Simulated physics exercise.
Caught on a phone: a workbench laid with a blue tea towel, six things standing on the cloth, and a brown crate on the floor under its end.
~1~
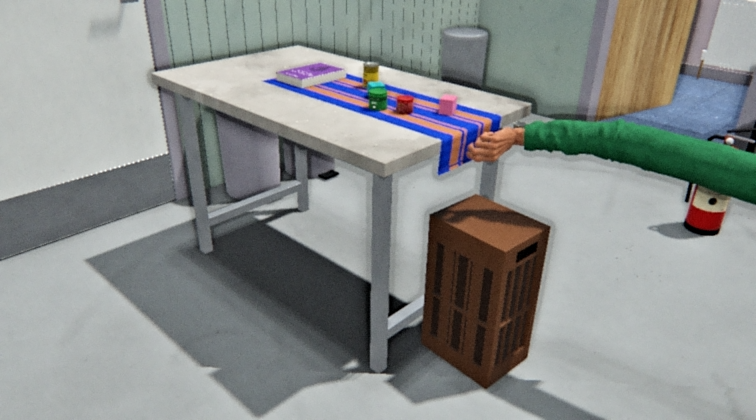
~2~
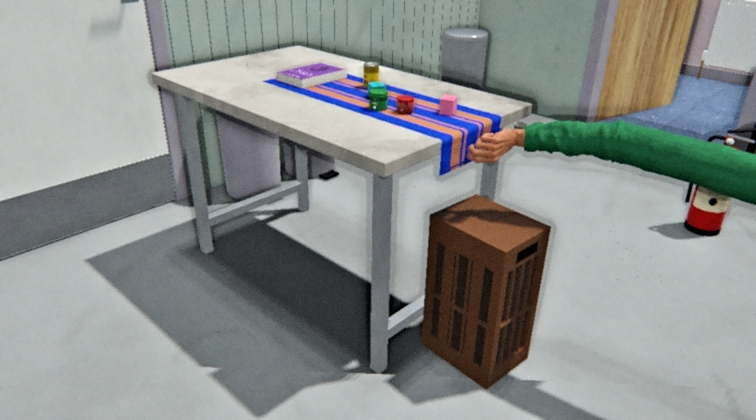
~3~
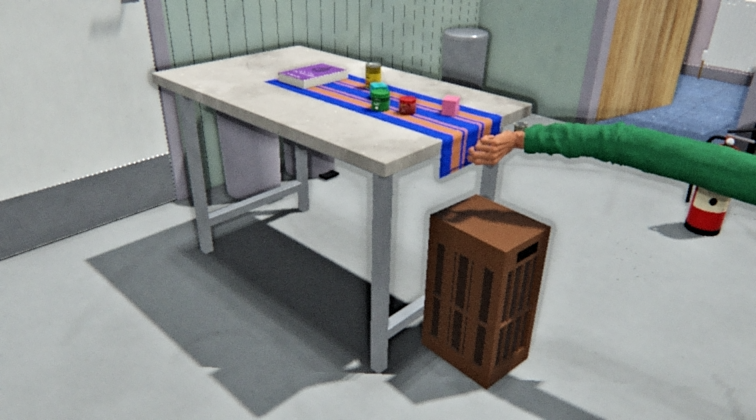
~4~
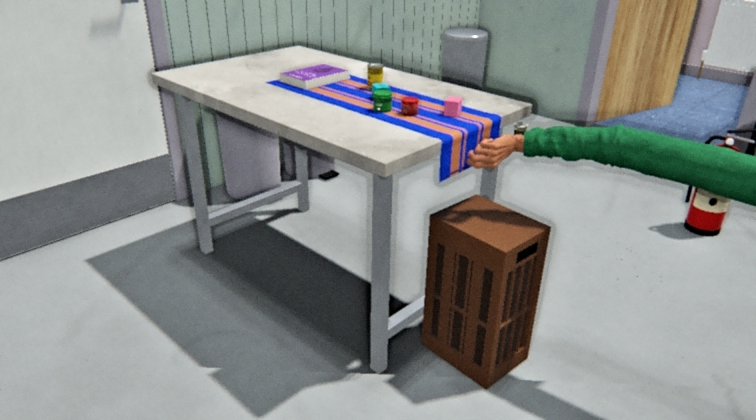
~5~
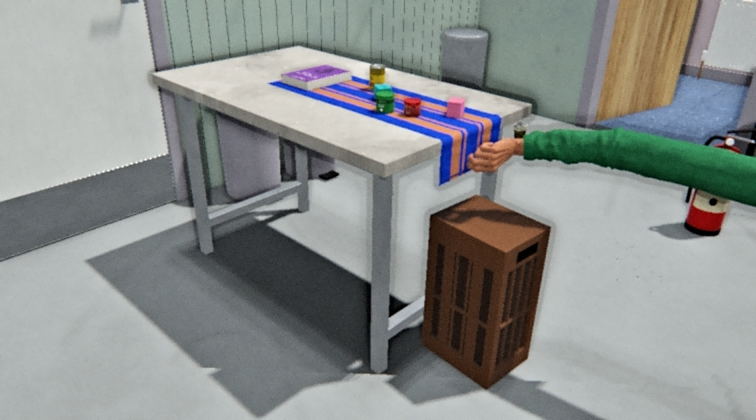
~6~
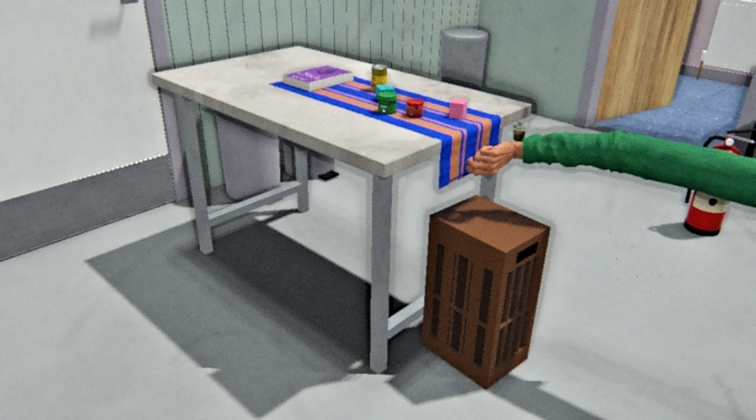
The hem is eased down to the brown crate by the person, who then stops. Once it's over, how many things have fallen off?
In all, one slips off.
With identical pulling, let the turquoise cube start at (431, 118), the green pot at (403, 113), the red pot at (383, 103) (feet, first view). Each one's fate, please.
Looks like the turquoise cube ends up down, the green pot hangs in there, and the red pot hangs in there.
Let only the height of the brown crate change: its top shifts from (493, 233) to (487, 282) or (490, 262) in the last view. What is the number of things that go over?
Respectively 3 and 2.
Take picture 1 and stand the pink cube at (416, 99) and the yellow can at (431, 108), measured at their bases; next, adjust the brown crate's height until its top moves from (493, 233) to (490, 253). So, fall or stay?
The pink cube stays aboard, and the yellow can does not stay aboard.
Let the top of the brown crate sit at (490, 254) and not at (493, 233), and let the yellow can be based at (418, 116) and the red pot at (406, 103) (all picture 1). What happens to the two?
As for the yellow can, it leaves the top; as for the red pot, it stays in place.
Soon after, hem near (467, 200); all still up.
Then, hem on the crate; pink cube gone.
At rest, hem on the crate; pink cube gone. It carries off one.
